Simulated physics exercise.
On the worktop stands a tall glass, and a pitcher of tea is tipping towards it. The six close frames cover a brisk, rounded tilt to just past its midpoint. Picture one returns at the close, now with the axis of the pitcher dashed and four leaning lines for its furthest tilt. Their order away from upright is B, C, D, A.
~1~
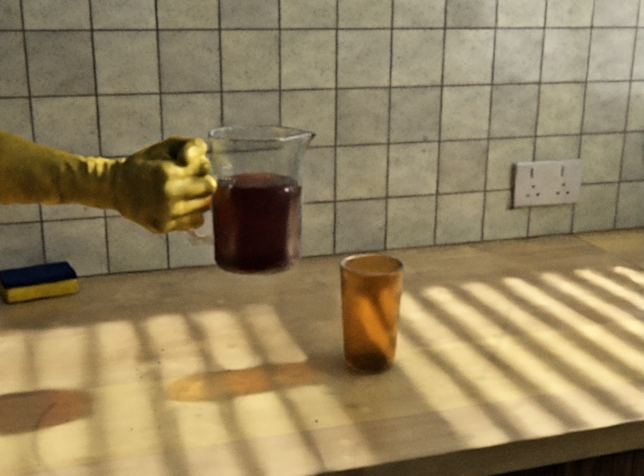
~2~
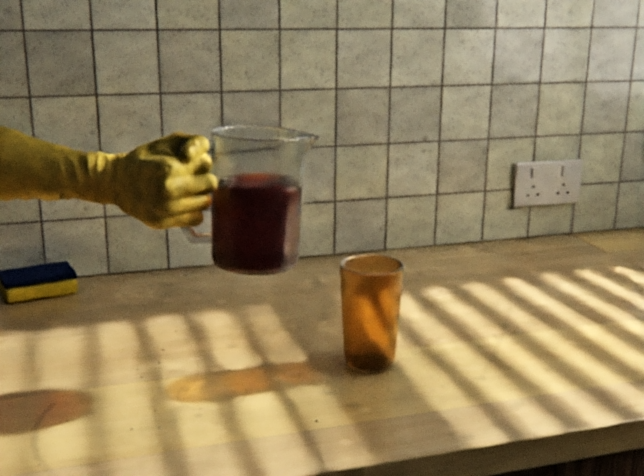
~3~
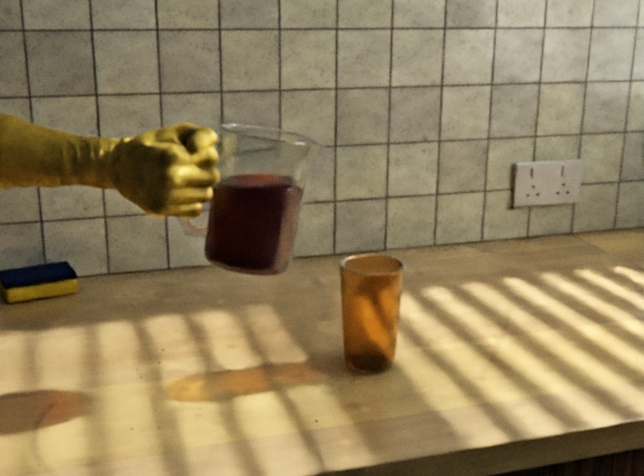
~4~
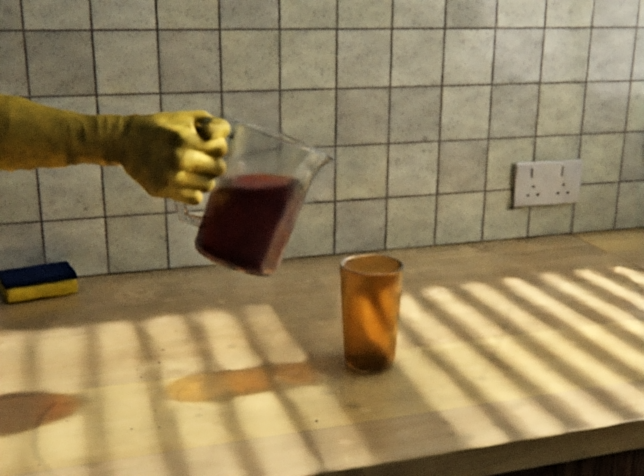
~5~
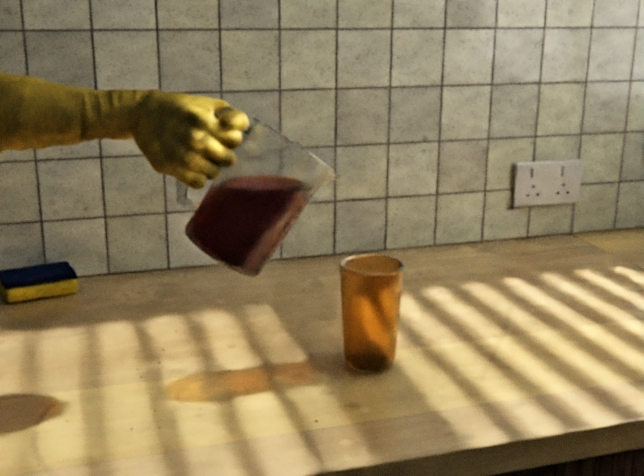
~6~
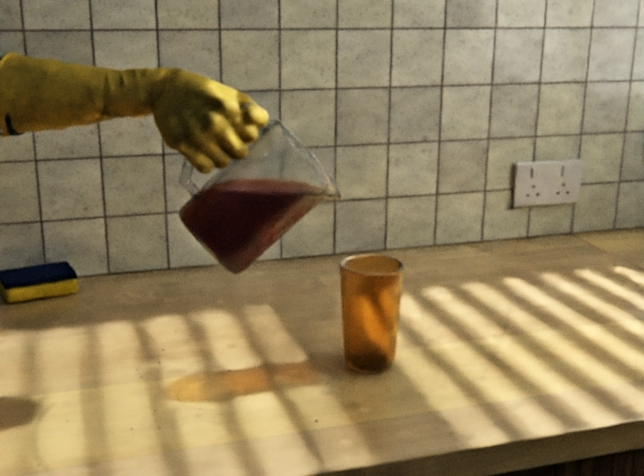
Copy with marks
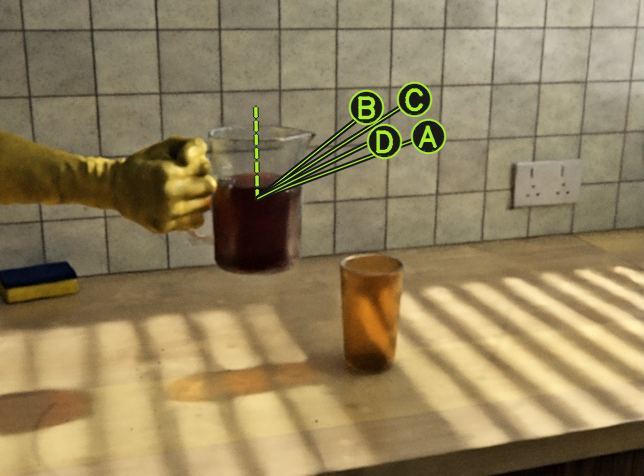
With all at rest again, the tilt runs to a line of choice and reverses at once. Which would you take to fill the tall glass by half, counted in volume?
D.
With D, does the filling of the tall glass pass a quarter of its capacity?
Yes.
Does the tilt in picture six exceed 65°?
No, it does not.
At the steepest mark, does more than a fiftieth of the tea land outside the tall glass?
No.
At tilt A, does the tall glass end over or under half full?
Over half.
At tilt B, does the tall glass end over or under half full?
Under half.
On the marked copy, A at (412, 140); B at (354, 121); C at (400, 107); D at (366, 144).
For tilt A, the tall glass ends with about 70 % of what it can hold.
For tilt B, the tall glass ends with about 14 % of what it can hold.
For tilt C, the tall glass ends with about 28 % of what it can hold.
For tilt D, the tall glass ends with about 47 % of what it can hold.
